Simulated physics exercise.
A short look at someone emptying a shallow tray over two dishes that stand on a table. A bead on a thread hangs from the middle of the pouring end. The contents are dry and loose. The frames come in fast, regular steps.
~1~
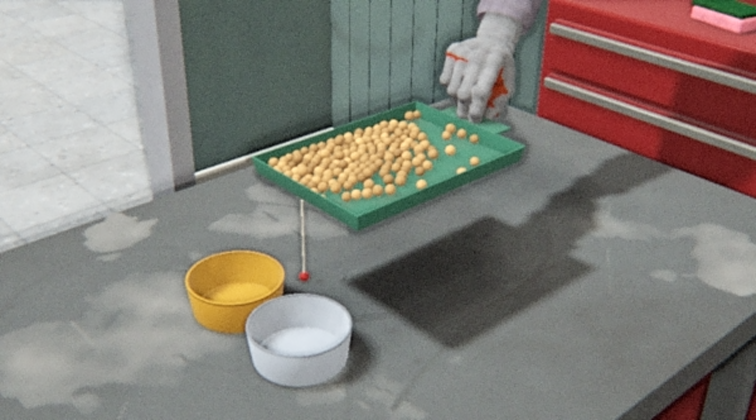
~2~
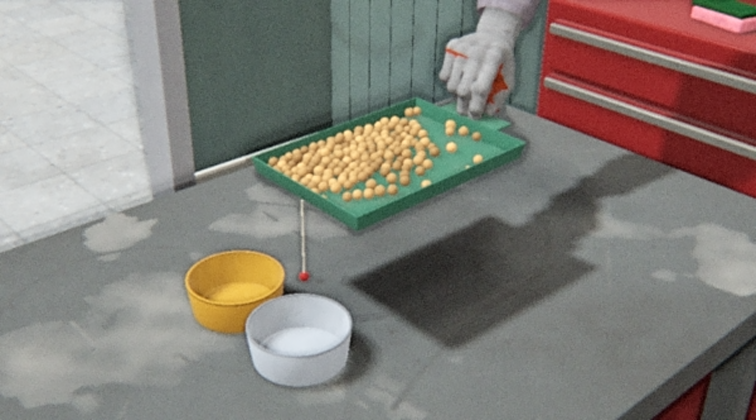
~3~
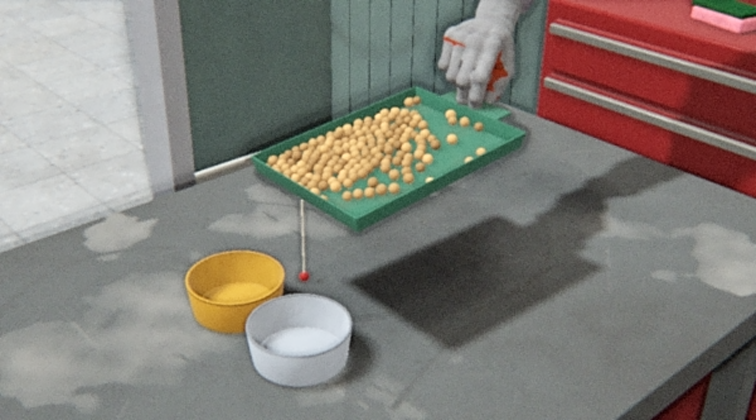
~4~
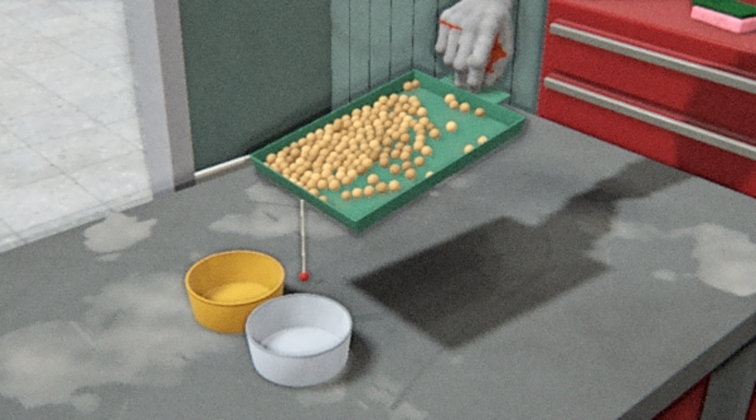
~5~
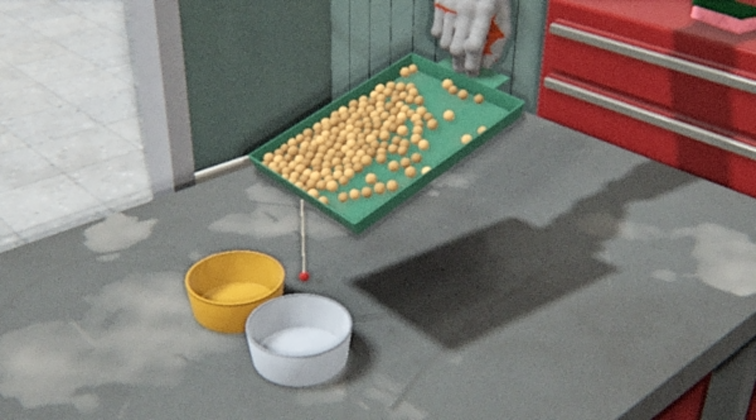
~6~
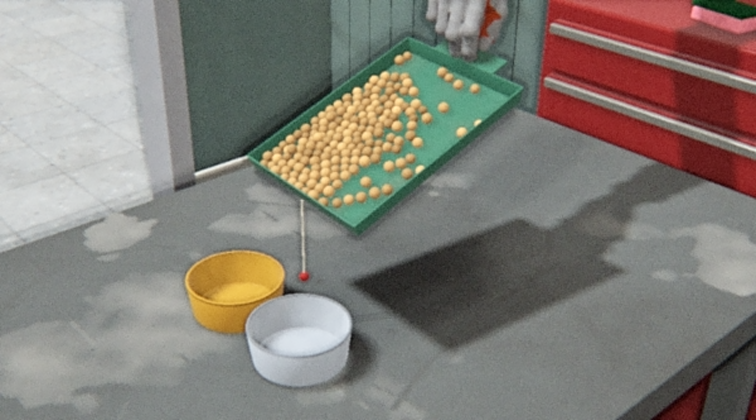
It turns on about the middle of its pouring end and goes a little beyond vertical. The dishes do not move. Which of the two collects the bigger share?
It favours the right dish.
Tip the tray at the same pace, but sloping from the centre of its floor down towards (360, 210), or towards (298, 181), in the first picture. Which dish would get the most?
The first try: The right-hand dish. The second: The left-hand dish.
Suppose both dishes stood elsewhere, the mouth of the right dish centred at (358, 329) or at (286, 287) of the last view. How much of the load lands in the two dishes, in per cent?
First some 40, then 20 per cent.
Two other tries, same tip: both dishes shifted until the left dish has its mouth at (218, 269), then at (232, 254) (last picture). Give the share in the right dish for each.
The first gives 60 %, the second 40 %.
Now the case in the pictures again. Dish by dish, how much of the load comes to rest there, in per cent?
About: Left dish 10, right dish 70 per cent.
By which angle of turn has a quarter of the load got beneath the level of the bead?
At some 85 degrees.
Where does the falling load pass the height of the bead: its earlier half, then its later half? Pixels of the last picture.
Early half (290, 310), late half (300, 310).
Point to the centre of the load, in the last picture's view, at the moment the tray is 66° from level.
Close to (315, 185).
Soon, tray tipped steeply; most on the tray; a stray few in the right dish; a small part in the air.
A while on, tray tipped past a quarter turn; a small part on the tray; about half in the right dish; a small part in the left dish; about a quarter outside both; a small part in the air.
Towards the end, tray tipped past a quarter turn; about two thirds in the right dish; a small part in the left dish; about a quarter outside both.
Finally, tray tipped past a quarter turn; about two thirds in the right dish; a small part in the left dish; about a quarter outside both.
